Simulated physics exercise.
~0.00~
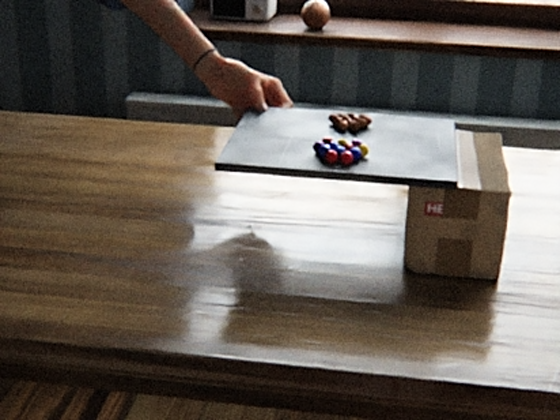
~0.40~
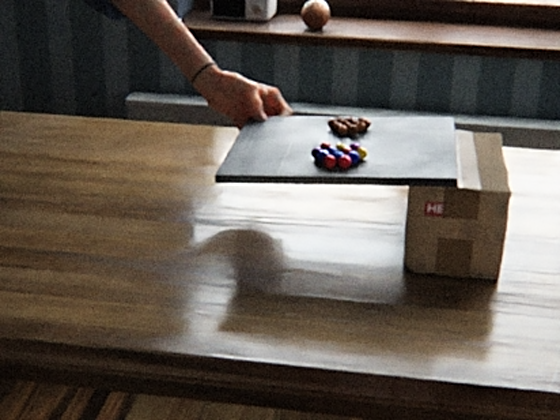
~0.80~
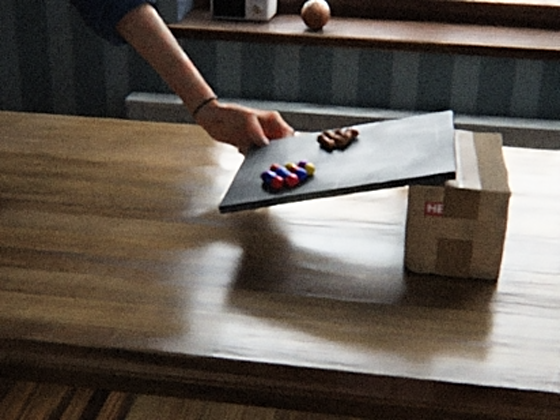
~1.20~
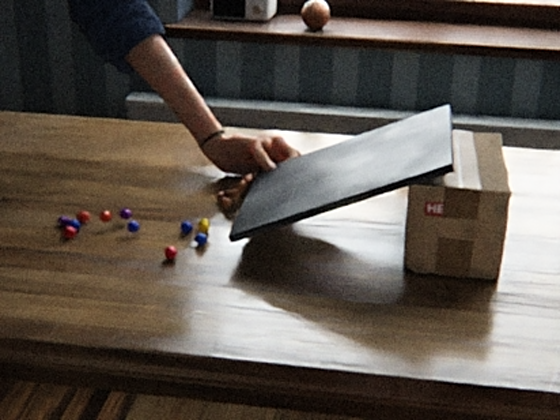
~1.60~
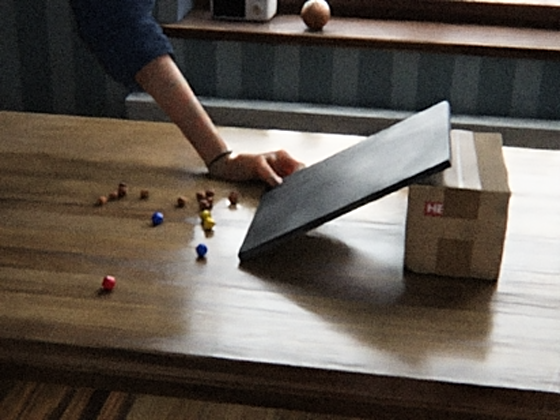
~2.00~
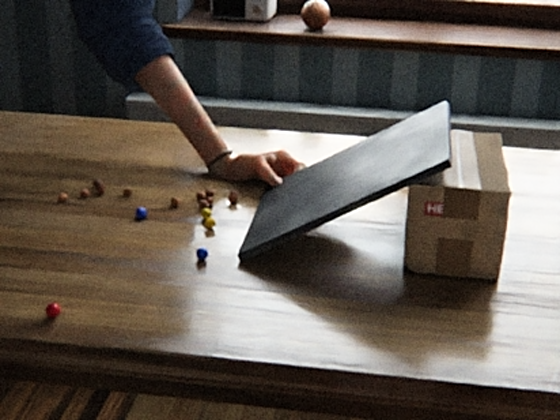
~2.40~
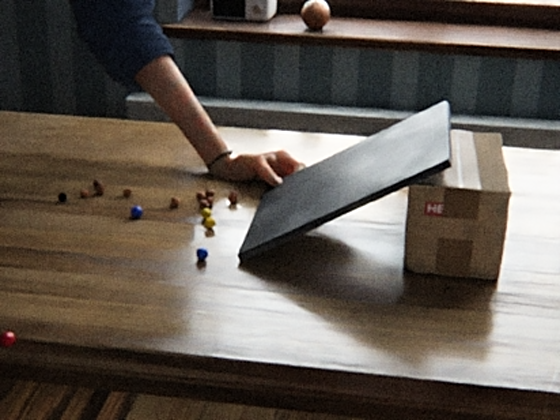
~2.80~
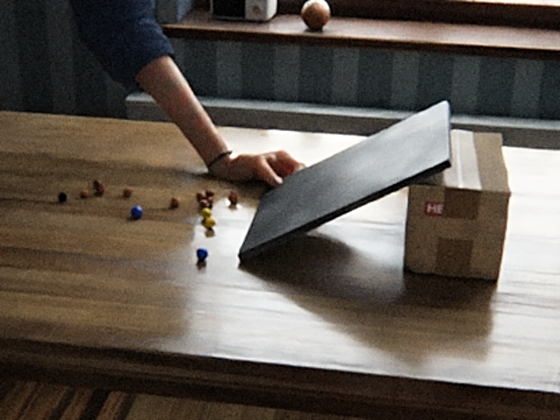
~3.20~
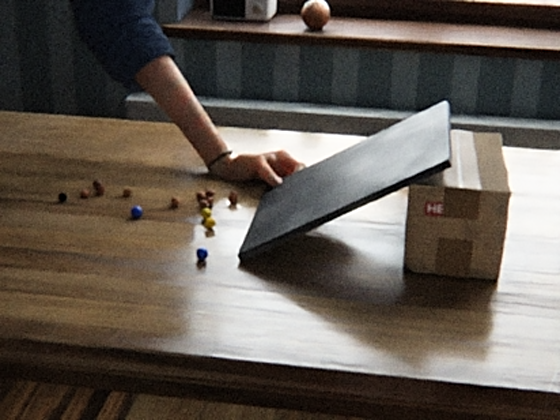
On a wooden table, a hand lowers one end of a dark board propped on a cardboard box, and colourful balls roll off to the left, followed by small brown pieces; several balls leave the table, while the brown pieces settle near the board with a few blue and yellow balls.
